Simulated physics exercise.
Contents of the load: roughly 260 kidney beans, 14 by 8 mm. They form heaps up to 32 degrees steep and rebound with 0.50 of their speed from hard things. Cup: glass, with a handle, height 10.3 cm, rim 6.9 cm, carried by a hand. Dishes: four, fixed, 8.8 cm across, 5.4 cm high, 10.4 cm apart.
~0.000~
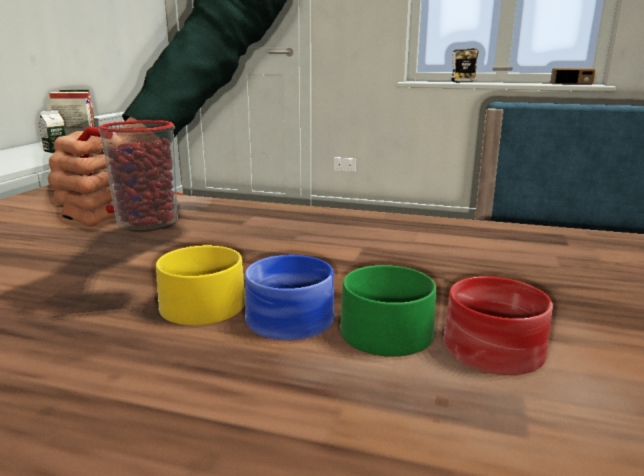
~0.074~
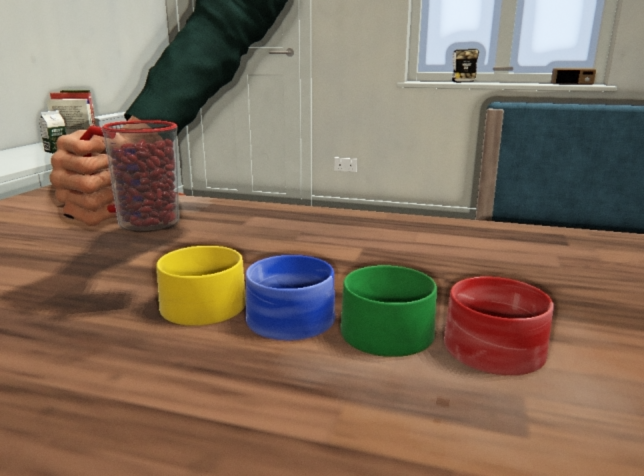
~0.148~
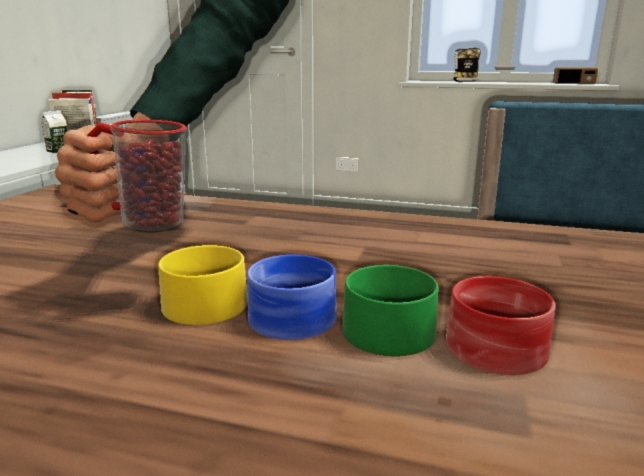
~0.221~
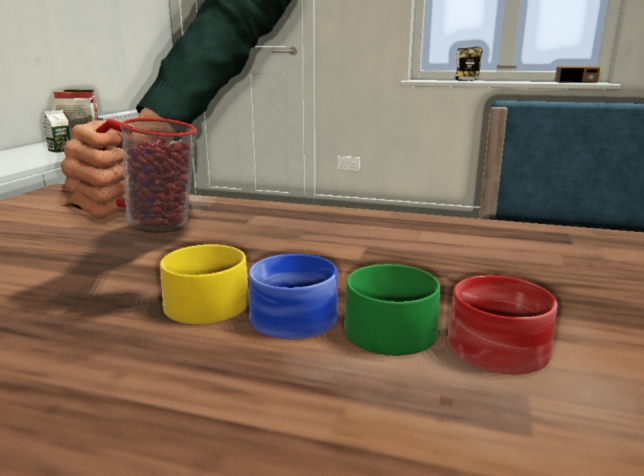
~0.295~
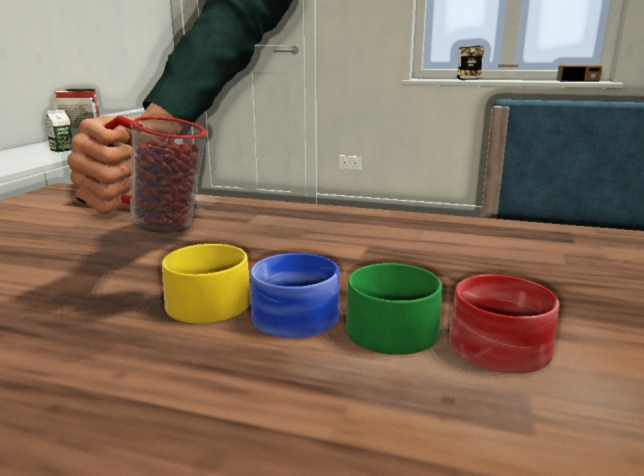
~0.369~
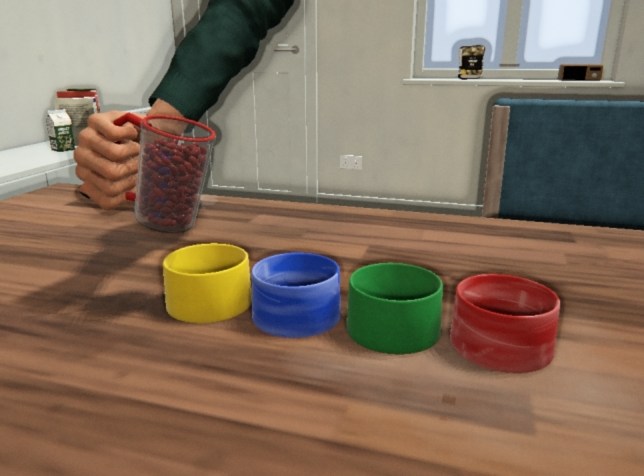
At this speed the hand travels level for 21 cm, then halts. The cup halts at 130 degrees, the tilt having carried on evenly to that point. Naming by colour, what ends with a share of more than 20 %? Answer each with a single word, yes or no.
Red no, blue no, green yes, yellow no, counter no.
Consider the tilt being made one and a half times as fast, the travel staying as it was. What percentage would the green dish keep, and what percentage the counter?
Green: 10, counter: 30.
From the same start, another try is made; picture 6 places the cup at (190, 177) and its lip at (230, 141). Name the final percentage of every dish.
Per cent kept: Red 0; blue 0; green 100; yellow 0.
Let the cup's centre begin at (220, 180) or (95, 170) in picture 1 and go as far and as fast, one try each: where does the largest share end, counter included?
Red; blue.
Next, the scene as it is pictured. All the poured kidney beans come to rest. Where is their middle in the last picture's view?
Once everything settles, the centre is around (398, 302).
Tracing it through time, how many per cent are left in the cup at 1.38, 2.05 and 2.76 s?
One after the other: 100, 85, 0 in a hundred.
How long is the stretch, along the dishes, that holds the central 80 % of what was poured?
5 cm, roughly.
Then, at 1.38 s, tilt 69 degrees; cup holds 100 %.
After 2.05 s, tilt 104 degrees; cup holds 85 %, green 15 %.
After 2.76 s, tilt 130 degrees; cup holds 0 %, green 100 %.
By 3.2 s all is still; red 0 %, blue 0 %, green 100 %, yellow 0 %, counter 0 %.
